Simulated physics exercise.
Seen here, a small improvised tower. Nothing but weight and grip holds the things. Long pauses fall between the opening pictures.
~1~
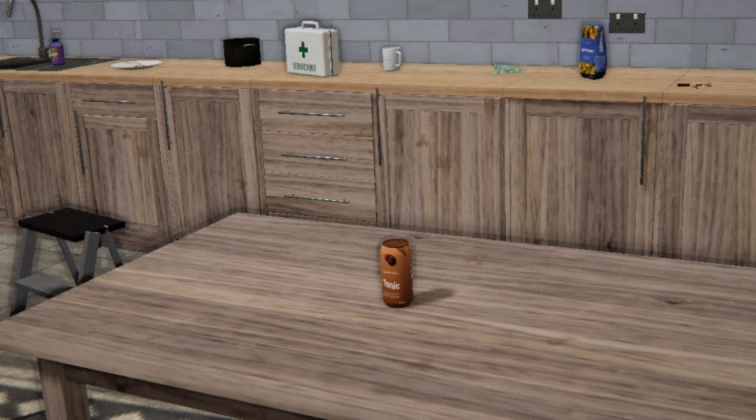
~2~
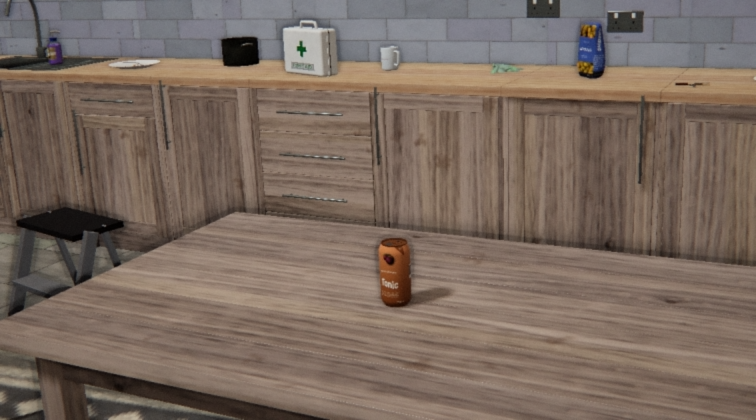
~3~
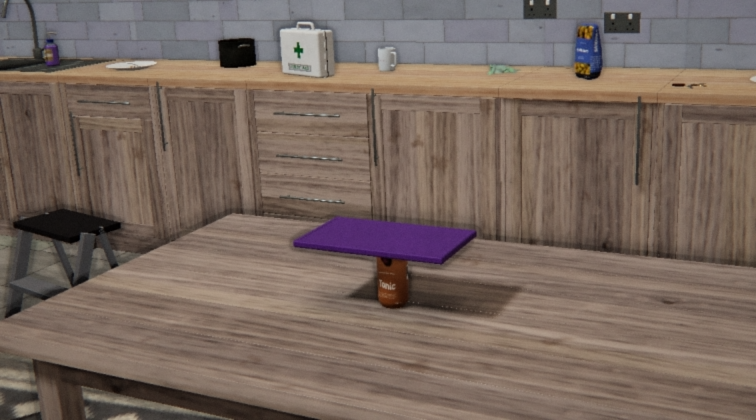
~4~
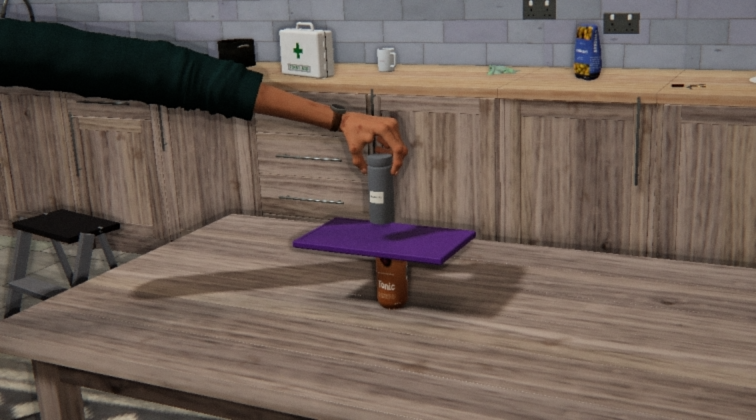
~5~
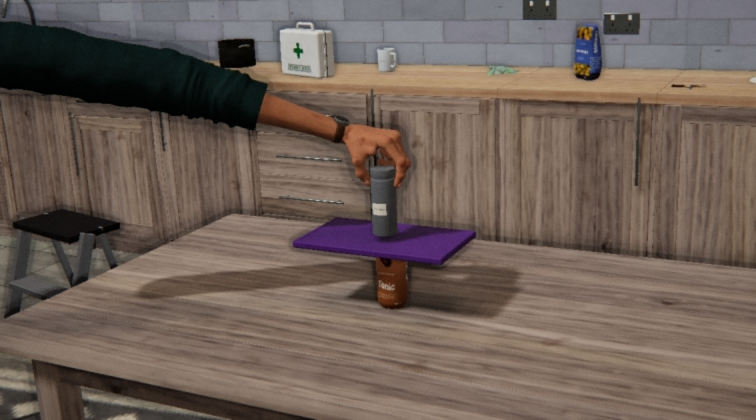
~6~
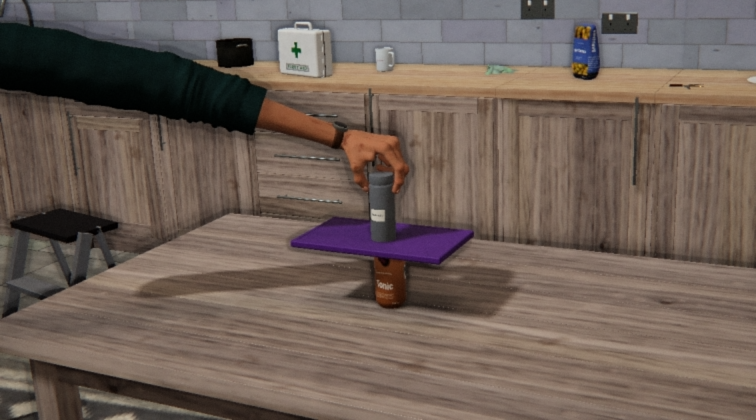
On a wooden kitchen table, a purple lid appears atop an orange-brown can, and a hand lowers a grey shaker onto it.
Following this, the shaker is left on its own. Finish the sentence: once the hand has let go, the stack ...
The stack stands firm.
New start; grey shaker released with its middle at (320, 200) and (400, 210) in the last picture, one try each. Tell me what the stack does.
Trial 1 - collapsed; trial 2 - stable.
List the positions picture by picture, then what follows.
The last thing is not in view yet, in the first frame.
The last thing is not in view yet, in the second frame.
The last thing is not in view yet; purple lid (385, 239), in the third frame.
On its way; grey shaker (381, 188); purple lid (385, 239), in the fourth frame.
On its way; grey shaker (384, 200); purple lid (385, 239), in the fifth frame.
In place under the hand; grey shaker (382, 206); purple lid (383, 239), in the sixth frame.
Then, 0.20 s past the last view, nothing moves.
Then, 0.60 s past the last view, grey shaker resting near (383, 207).
Finally, all 3 still in place. Final places as the last picture's camera would see them, grey shaker near (383, 207). The stack stays up.
